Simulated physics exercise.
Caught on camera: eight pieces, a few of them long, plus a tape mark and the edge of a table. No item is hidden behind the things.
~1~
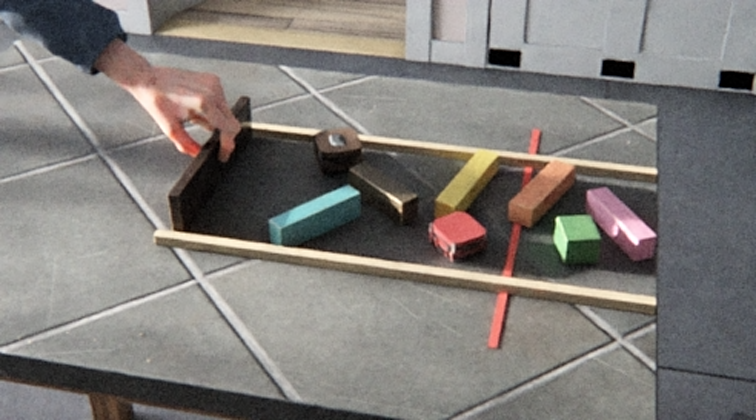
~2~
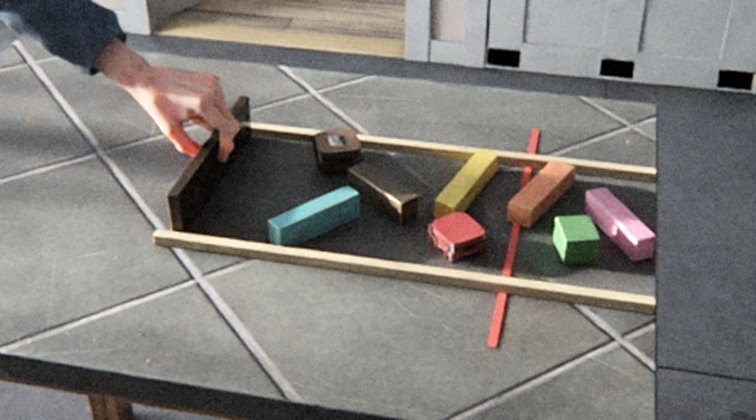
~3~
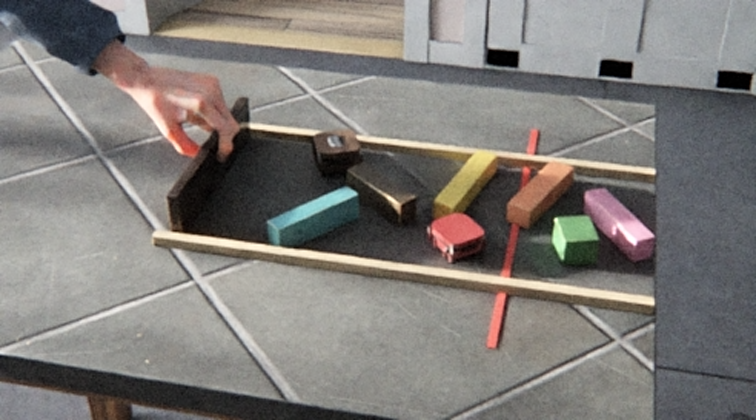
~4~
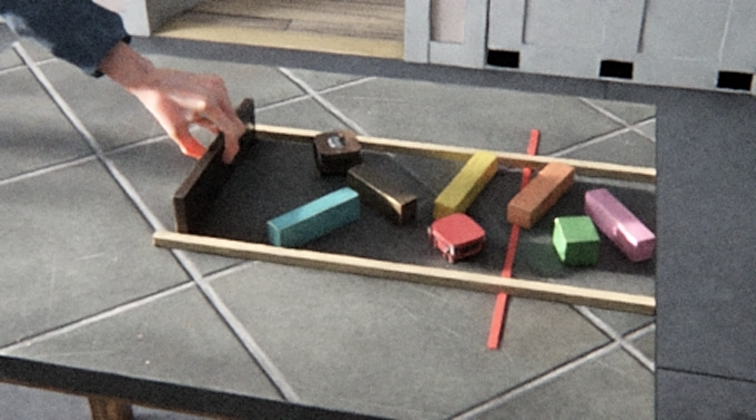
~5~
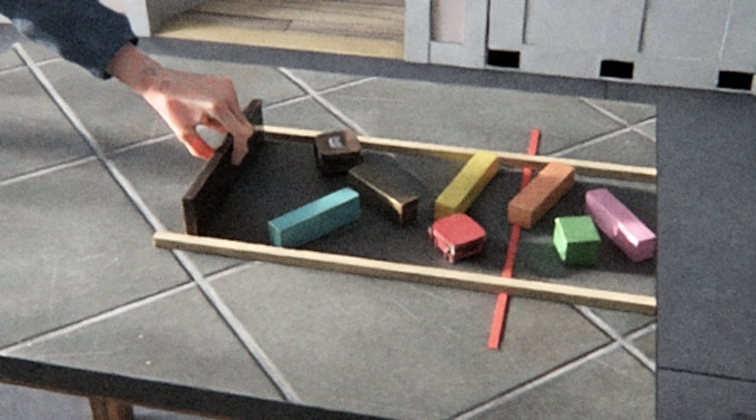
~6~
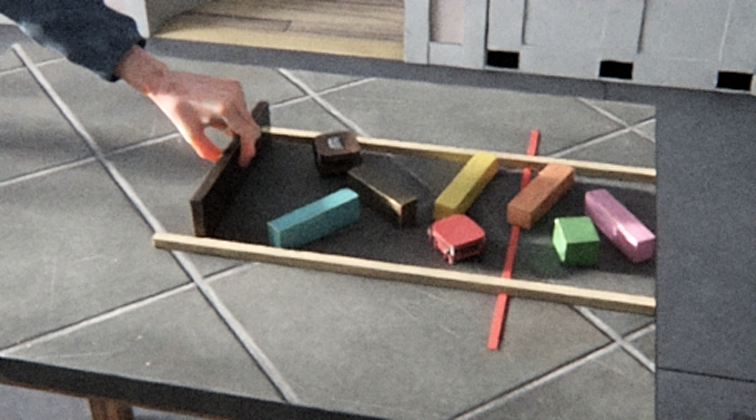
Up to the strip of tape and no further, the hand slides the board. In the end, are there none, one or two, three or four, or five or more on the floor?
There are none on the floor.
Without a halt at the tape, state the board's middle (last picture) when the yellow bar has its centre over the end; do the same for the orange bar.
At (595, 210) for the yellow bar; at (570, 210) for the orange bar.
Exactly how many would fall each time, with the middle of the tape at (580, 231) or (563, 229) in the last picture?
The first try gives 2 and the second gives 1.
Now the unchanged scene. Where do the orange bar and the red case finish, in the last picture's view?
First object: (602, 202); second object: (551, 263).
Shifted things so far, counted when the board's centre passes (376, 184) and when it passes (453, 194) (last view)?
First 3, after that 6.
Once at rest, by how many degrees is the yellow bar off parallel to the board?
Roughly 0°.
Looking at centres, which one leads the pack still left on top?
It's the pink bar that ends up nearest.
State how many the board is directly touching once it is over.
That would be 2 of them.
A little later, none off yet; pink bar at rest near (618, 224); green block at rest near (576, 241); orange bar at rest near (542, 195).
When it is over, the number that fall off is zero.
